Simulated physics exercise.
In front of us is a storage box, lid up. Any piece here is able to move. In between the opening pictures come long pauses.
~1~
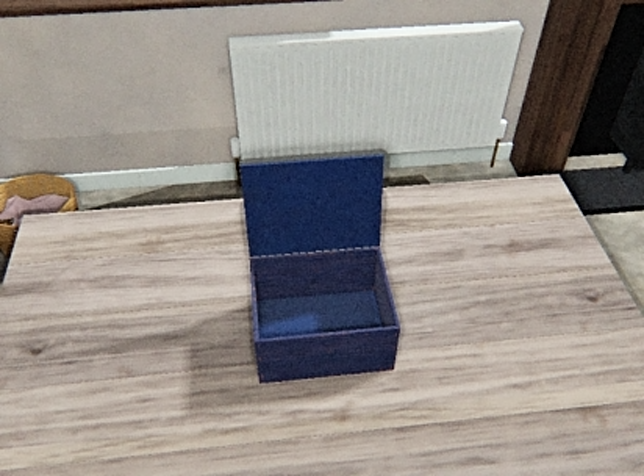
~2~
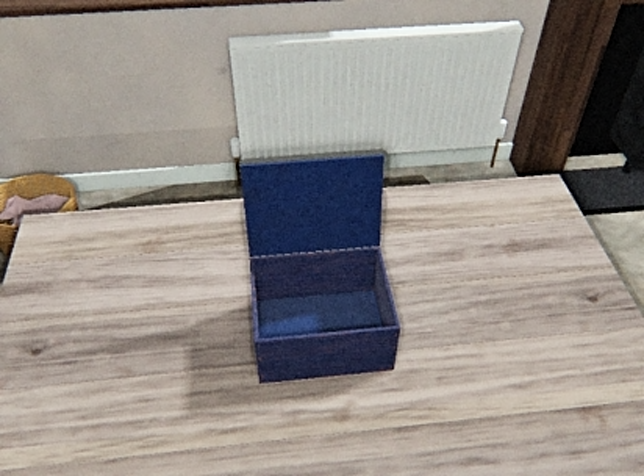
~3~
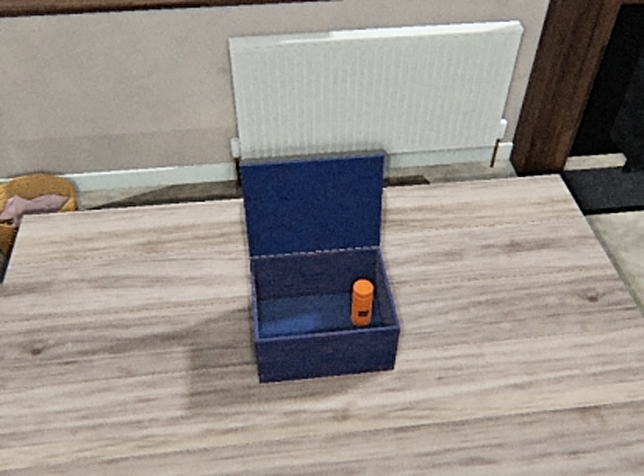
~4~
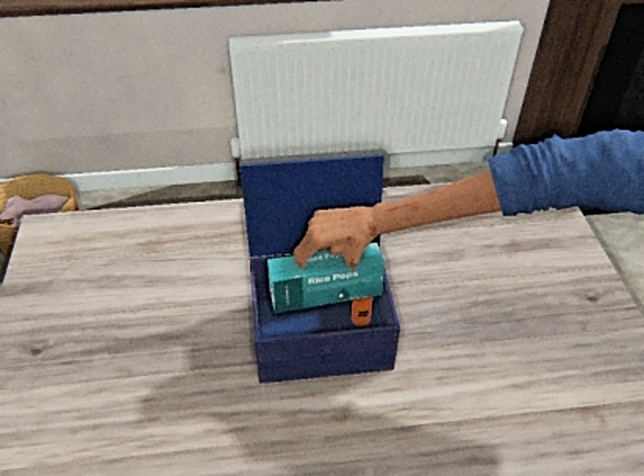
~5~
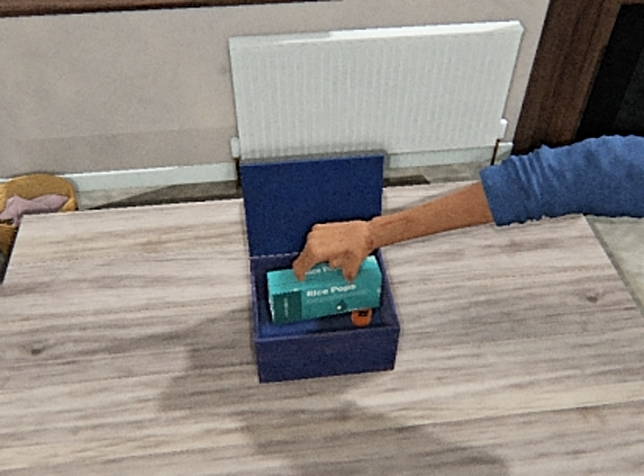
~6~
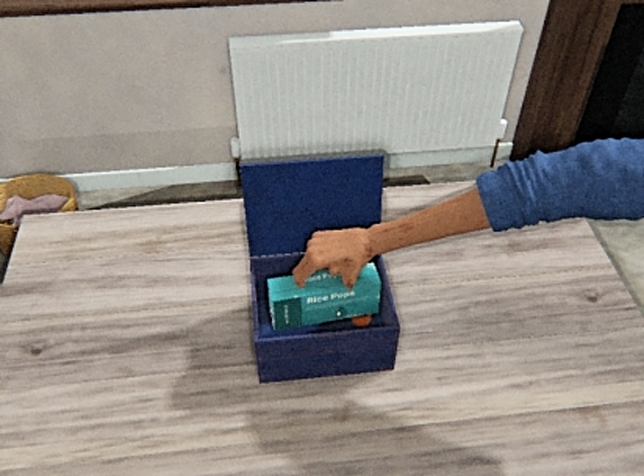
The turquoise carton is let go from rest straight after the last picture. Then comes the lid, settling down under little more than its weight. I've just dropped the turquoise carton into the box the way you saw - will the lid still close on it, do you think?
Yes, it will close.
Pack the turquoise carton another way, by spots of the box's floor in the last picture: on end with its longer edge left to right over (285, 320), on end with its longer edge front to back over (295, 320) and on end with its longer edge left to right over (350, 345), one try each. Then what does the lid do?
Trial 1: Lid propped open. Trial 2: Lid propped open. Trial 3: Lid propped open.
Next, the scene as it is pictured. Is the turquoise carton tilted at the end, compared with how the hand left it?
Simply put, the turquoise carton remains unturned.
Then, 0.60 s after the last picture, turquoise carton tipped 7° from how it was near (334, 324); orange shaker tipped 23° from how it was.
Then, 1.50 s after the last picture, lid 67° above the rim; turquoise carton slid a little near (334, 328); orange shaker tipped 4° from how it was.
Then, 1.90 s after the last picture, lid 19° above the rim; turquoise carton slid a little near (334, 328).
At rest, lid shut; moved from the start, turquoise carton; orange shaker in place. Seen from the same camera at the end, turquoise carton near (334, 328).
